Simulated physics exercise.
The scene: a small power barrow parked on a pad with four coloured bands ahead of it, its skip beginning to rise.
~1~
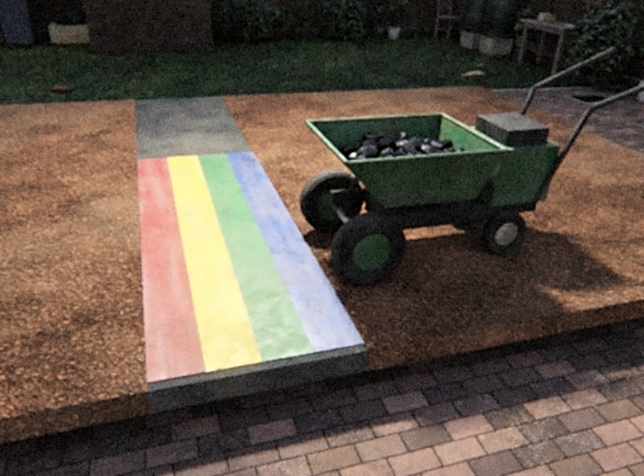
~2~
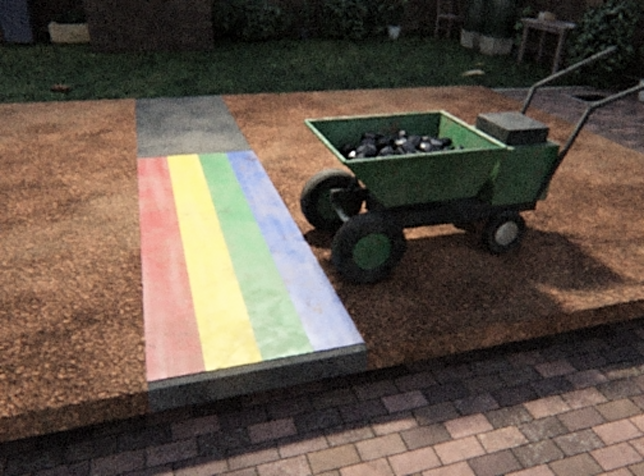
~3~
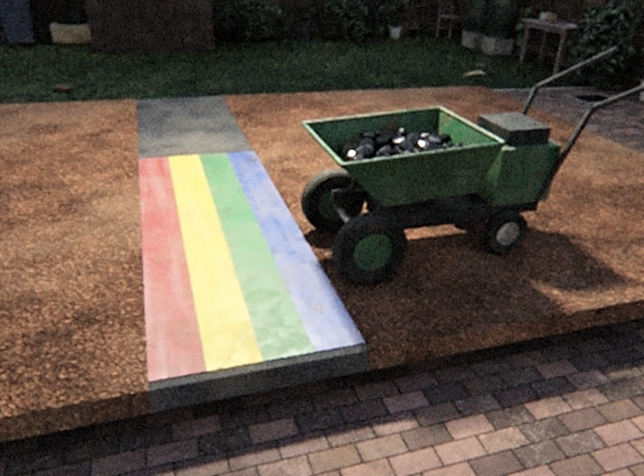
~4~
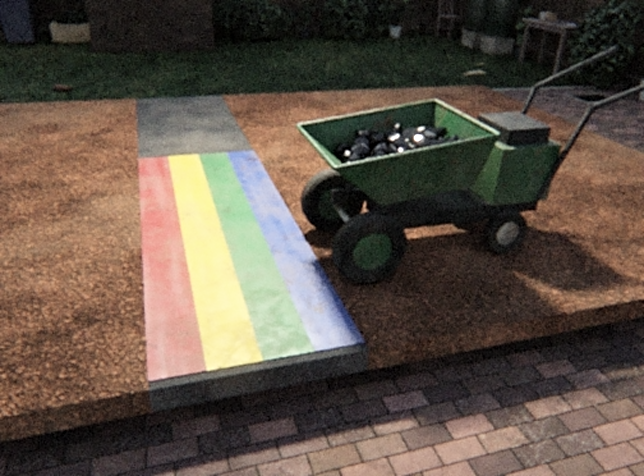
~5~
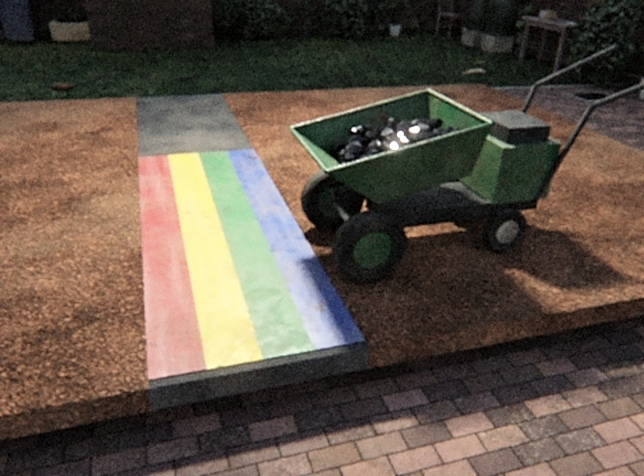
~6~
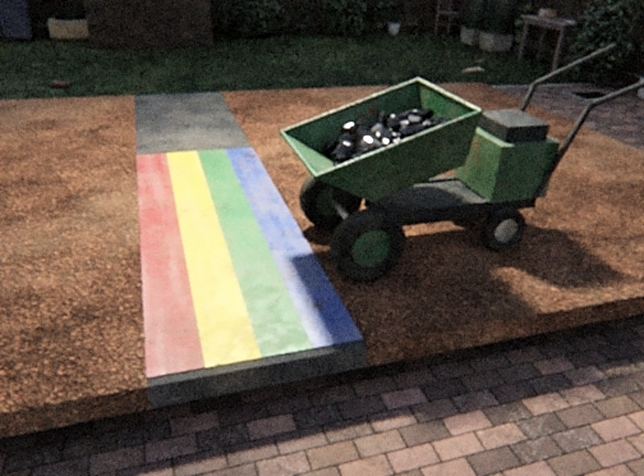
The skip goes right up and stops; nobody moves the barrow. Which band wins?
The yellow strip carries the most.
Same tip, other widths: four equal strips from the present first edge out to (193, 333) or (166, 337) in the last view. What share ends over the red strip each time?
About 30 and 20 per cent.
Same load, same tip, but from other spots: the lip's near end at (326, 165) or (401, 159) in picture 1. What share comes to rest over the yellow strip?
About 40 and 10 per cent.
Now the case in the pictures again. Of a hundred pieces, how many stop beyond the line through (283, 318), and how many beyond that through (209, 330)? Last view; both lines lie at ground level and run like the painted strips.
Roughly 80 per cent, and 30 per cent.
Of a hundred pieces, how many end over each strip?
About: Blue strip 0, green strip 25, yellow strip 35, red strip 20 per cent.
Soon, skip tipped steeply; all in the skip.
A while on, skip tipped right over; most in the skip; a small part over the green strip; a small part over the yellow strip.
Towards the end, skip tipped right over; about a quarter in the skip; about a quarter over the green strip; about a third over the yellow strip; about a quarter over the red strip; a stray few off the paint.
Finally, skip tipped right over; about a quarter in the skip; none over the blue strip; about a quarter over the green strip; about a third over the yellow strip; about a quarter over the red strip; a stray few off the paint.
